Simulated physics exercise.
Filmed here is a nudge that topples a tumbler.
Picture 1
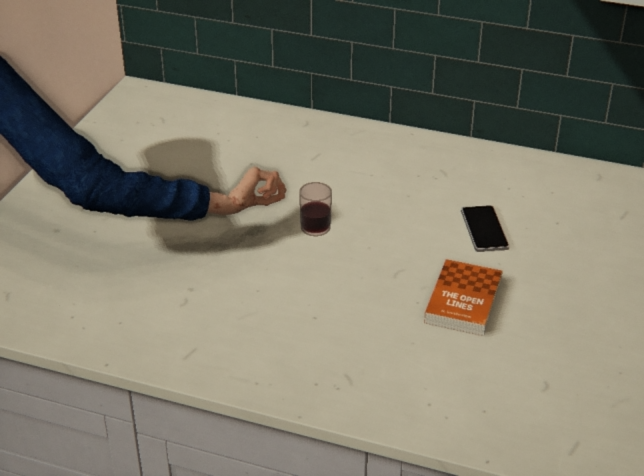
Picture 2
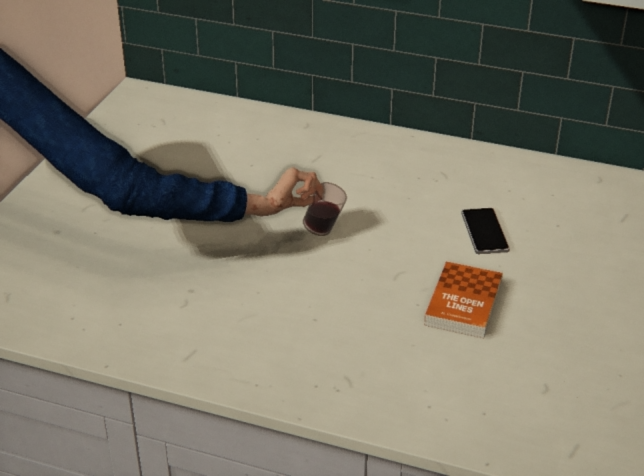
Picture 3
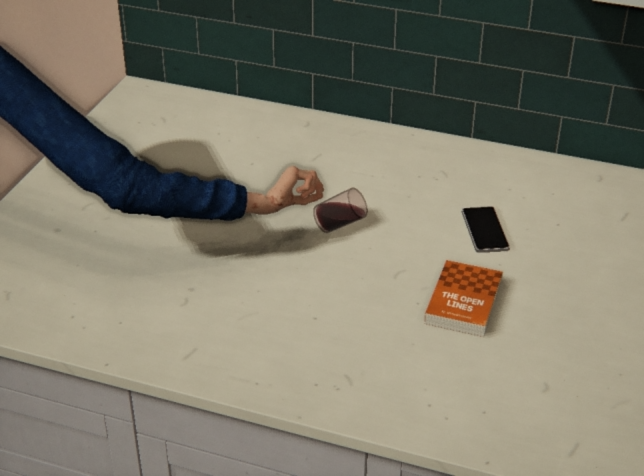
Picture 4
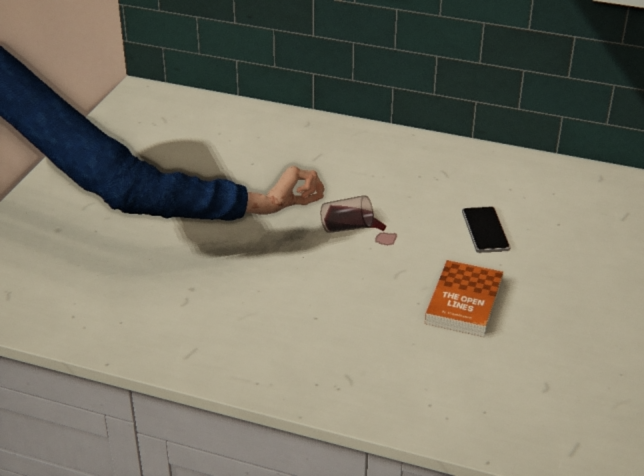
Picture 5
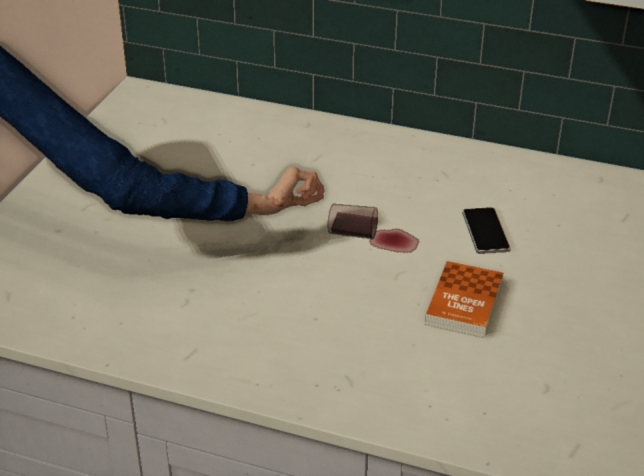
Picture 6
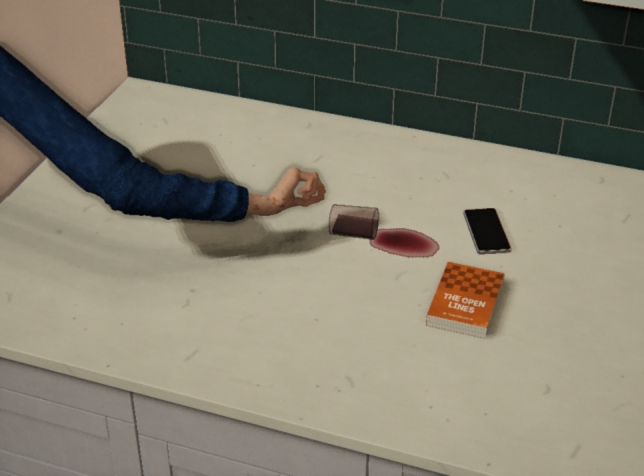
A hand in a blue sleeve knocked over a glass of dark red drink on a pale counter, and a red puddle spread to the right, near an orange book and a phone.
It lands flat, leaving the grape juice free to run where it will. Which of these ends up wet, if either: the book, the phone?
The book is going to be wet afterwards; the phone is going to be wet afterwards.
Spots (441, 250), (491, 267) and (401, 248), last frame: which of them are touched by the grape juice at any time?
First spot touched, second spot touched, last spot touched.
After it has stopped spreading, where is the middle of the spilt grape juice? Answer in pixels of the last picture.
(476, 257).
Shortly, the puddle covers about as much as a plate; the book is soaking at its edge; the phone is soaking at its edge.
At the finish, the puddle covers about as much as a plate; the book is soaking at its edge; the phone is soaking at its edge.
